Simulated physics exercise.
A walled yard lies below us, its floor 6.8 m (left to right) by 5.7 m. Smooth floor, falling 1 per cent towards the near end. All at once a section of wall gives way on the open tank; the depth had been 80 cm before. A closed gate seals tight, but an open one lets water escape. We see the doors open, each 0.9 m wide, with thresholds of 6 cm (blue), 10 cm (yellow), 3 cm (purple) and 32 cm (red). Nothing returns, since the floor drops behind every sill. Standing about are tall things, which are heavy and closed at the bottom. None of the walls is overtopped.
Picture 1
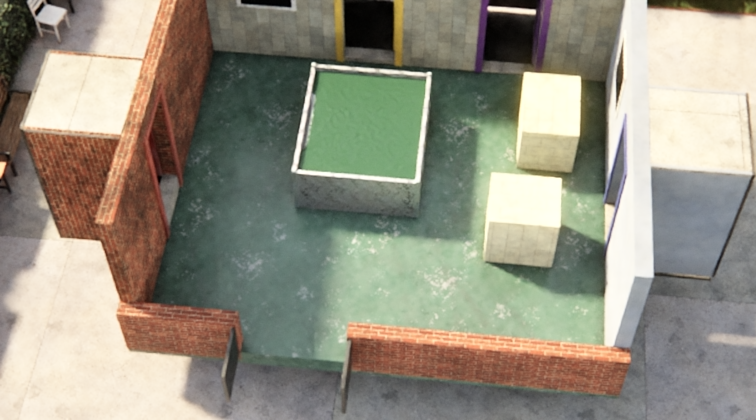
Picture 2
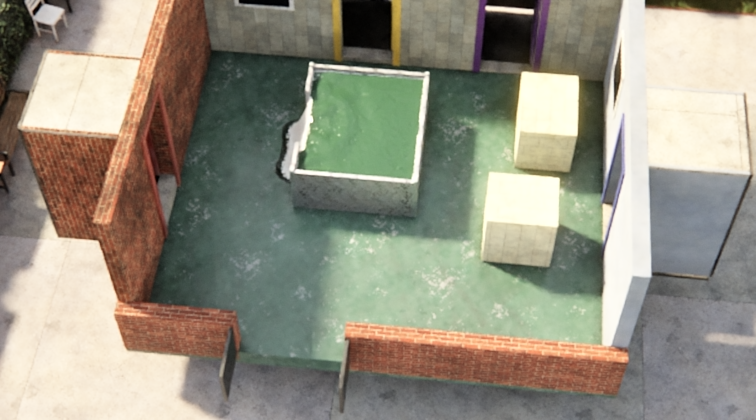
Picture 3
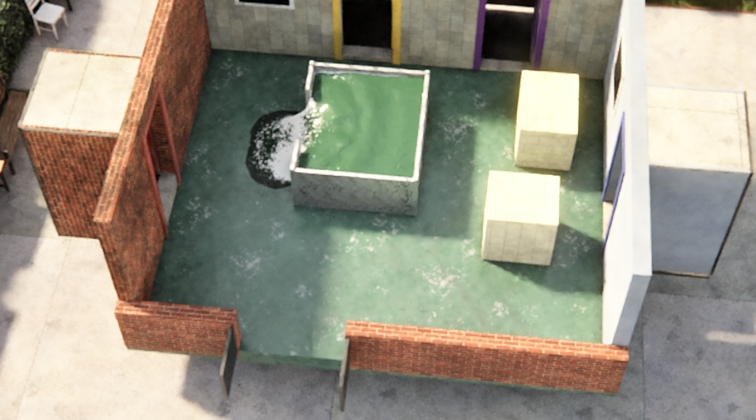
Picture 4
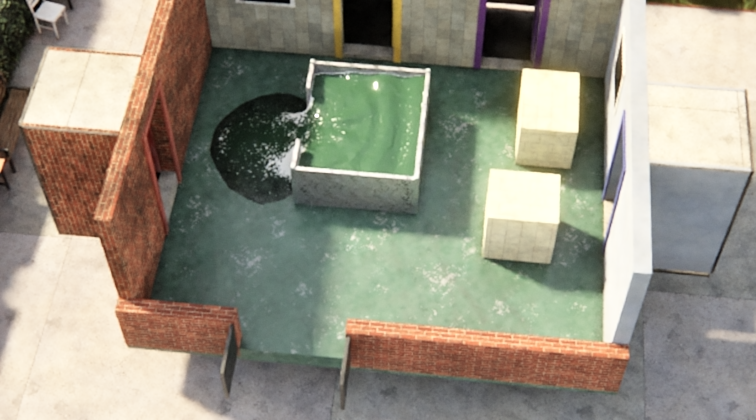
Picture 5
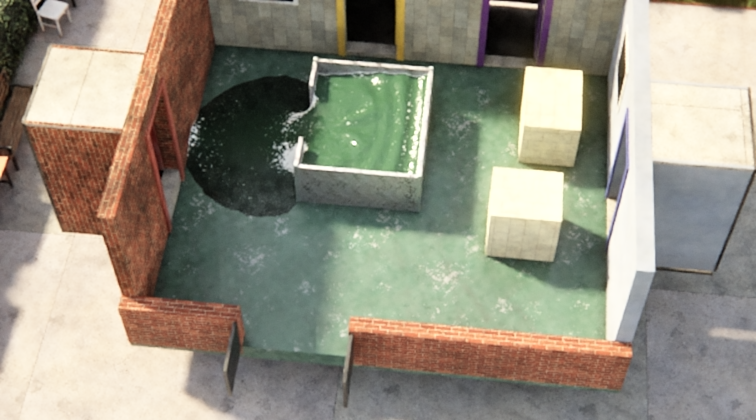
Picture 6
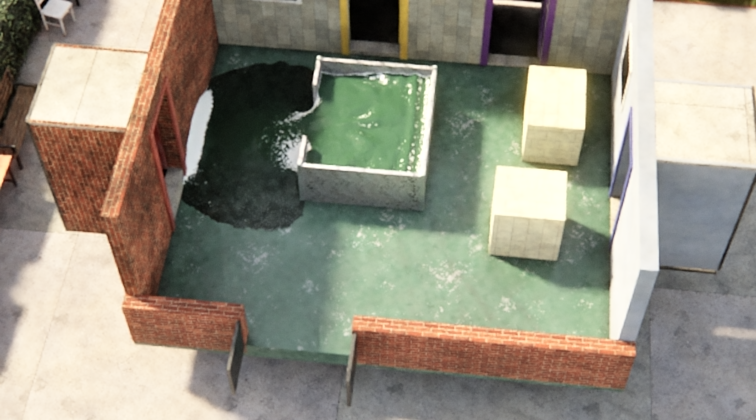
Water pouring through a broken left wall of an open tank, spreading in a dark pool across a green walled yard.
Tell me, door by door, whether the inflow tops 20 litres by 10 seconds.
My prediction: Blue door: Falls short; yellow door: Falls short; purple door: Tops the amount; red door: Falls short.
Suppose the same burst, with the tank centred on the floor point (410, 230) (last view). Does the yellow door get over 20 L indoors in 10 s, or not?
Yellow: Within limit.
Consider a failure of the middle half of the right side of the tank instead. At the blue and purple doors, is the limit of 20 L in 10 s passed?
Result: Blue limit passed, purple limit passed.
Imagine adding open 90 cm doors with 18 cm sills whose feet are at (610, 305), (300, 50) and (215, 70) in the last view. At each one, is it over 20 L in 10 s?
Result in order - not enough, not enough, more than that.
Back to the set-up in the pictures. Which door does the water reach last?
It would be the blue one.
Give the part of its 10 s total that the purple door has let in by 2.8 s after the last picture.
By then it's near 0% of the total.
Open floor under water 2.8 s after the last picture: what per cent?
Around 55 per cent.
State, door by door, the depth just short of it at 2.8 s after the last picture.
Centimetres: Blue 0 / yellow 6 / purple 6 / red 20.
Then, 0.7 s after the last picture water covers 20 % of the floor and is deepest (53 cm) near (219, 46); blue door not reached, yellow door not reached, purple door not reached, red door 31 cm at the sill, 0 L in.
Then, 1.5 s after the last picture water covers 30 % of the floor and is deepest (45 cm) near (218, 53); blue door not reached, yellow door not reached, purple door not reached, red door 26 cm at the sill, 1 L in.
Then, 2.8 s after the last picture water covers 55 % of the floor and is deepest (30 cm) near (202, 117); blue door not reached, yellow door 6 cm at the sill, 0 L in, purple door 6 cm at the sill, 0 L in, red door 20 cm at the sill, 2 L in.
Then, 5.3 s after the last picture water covers 90 % of the floor and is deepest (20 cm) near (151, 321); blue door 6 cm at the sill, 0 L in, yellow door 6 cm at the sill, 0 L in, purple door 6 cm at the sill, 18 L in, red door 13 cm at the sill, 2 L in.
Then, 9.3 s after the last picture water covers 100 % of the floor and is deepest (15 cm) near (414, 346); blue door 8 cm at the sill, 5 L in, yellow door 6 cm at the sill, 0 L in, purple door 8 cm at the sill, 53 L in, red door 8 cm at the sill, 2 L in.
